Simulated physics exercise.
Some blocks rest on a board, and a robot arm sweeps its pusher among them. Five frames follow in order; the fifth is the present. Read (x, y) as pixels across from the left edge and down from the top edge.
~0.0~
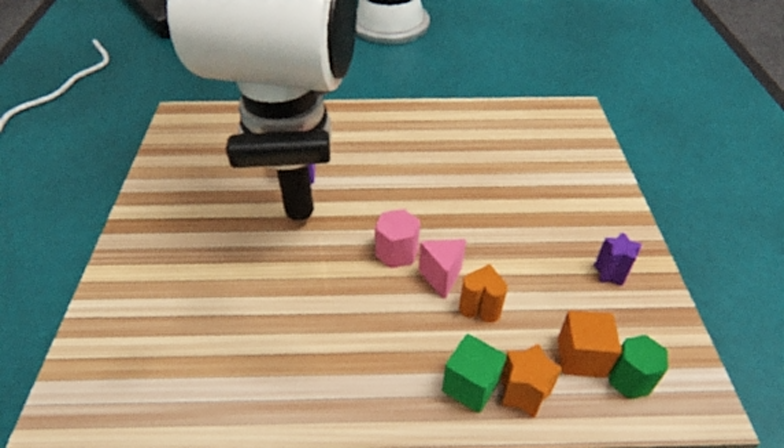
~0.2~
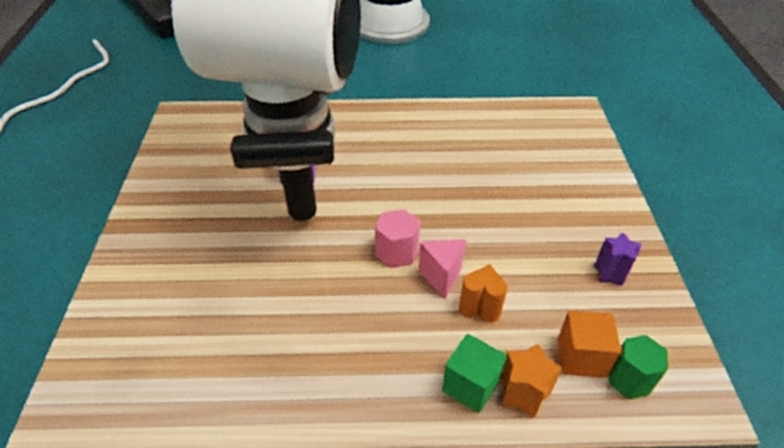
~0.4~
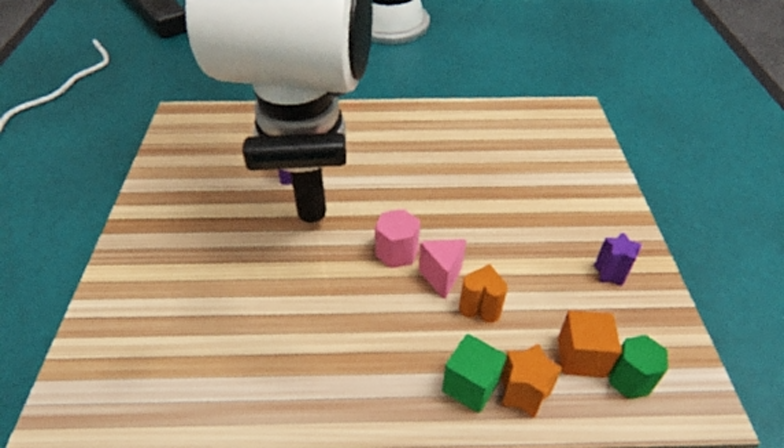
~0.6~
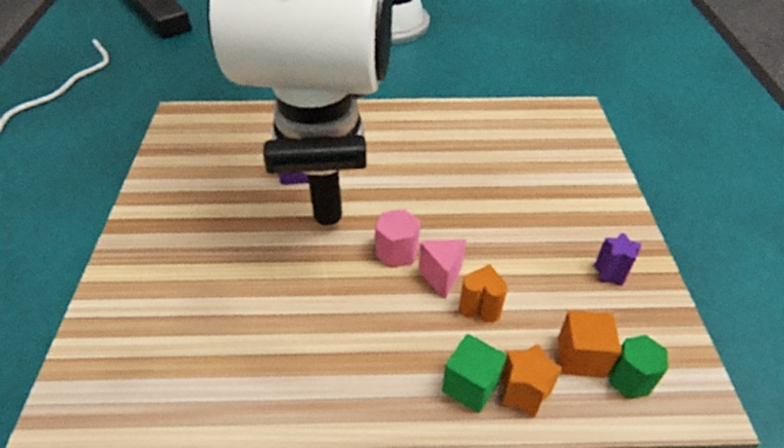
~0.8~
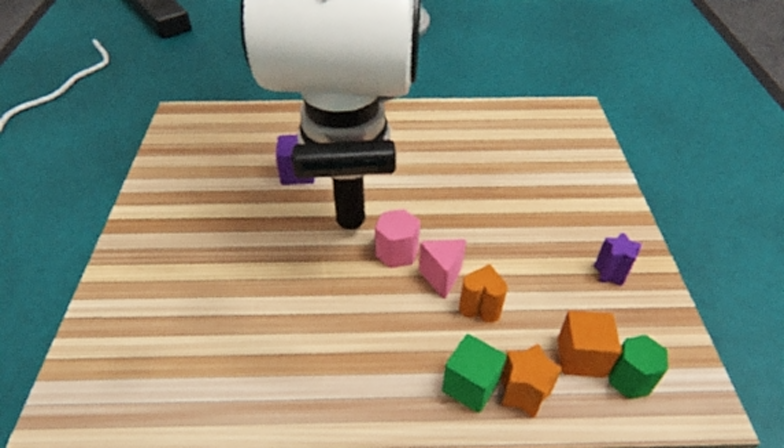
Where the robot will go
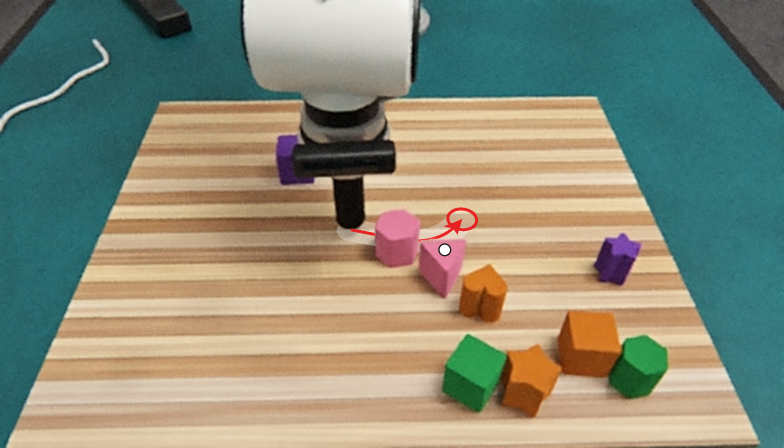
A white robot arm with a black pusher slides slowly rightward across a striped wooden board on a teal surface, seen from above at an angle by a still camera. Pink, orange, green and purple blocks sit unmoving, mostly at the lower right, with a purple star farther right. The pusher drifts toward the pink hexagon without touching it, uncovering a purple block behind.
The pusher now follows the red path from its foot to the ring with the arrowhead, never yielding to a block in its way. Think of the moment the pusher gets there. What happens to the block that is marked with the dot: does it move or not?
Moved away.
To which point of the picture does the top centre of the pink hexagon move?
When the path ends, it will be at (427, 239).
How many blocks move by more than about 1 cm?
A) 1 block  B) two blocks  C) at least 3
That would be B.
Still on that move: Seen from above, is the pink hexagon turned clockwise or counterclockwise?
The twist is clockwise.
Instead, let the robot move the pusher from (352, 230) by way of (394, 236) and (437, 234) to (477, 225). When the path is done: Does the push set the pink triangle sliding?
Yes.
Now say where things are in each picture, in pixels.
The first frame shows pusher tip (300, 212); block tops, pink hexagon (398, 224); pink triangle (445, 250); orange heart (486, 280).
The second frame shows pusher (303, 212); blocks unchanged.
The third frame shows pusher (312, 214); blocks unchanged.
The fourth frame shows pusher (328, 216); blocks unchanged.
The fifth frame shows pusher (351, 220); pink hexagon (398, 224); pink triangle (445, 250); orange heart (486, 280).
Path on the board, from (352, 230) over (392, 238) and (433, 239) to (462, 219); the dot is on the pink triangle.
What follows on the original path. One third of the way, pusher (392, 228); pink hexagon (413, 233), turned 25° clockwise; pink triangle (449, 253), turned 15° anticlockwise.
Two thirds of the way, pusher (435, 229); pink hexagon (427, 239), turned 70° clockwise; pink triangle (452, 263), turned 30° anticlockwise; orange heart (490, 284), turned 15° anticlockwise.
At the end, pusher (464, 209); pink hexagon (427, 239), turned 70° clockwise; pink triangle (452, 263), turned 30° anticlockwise; orange heart (490, 284), turned 15° anticlockwise.
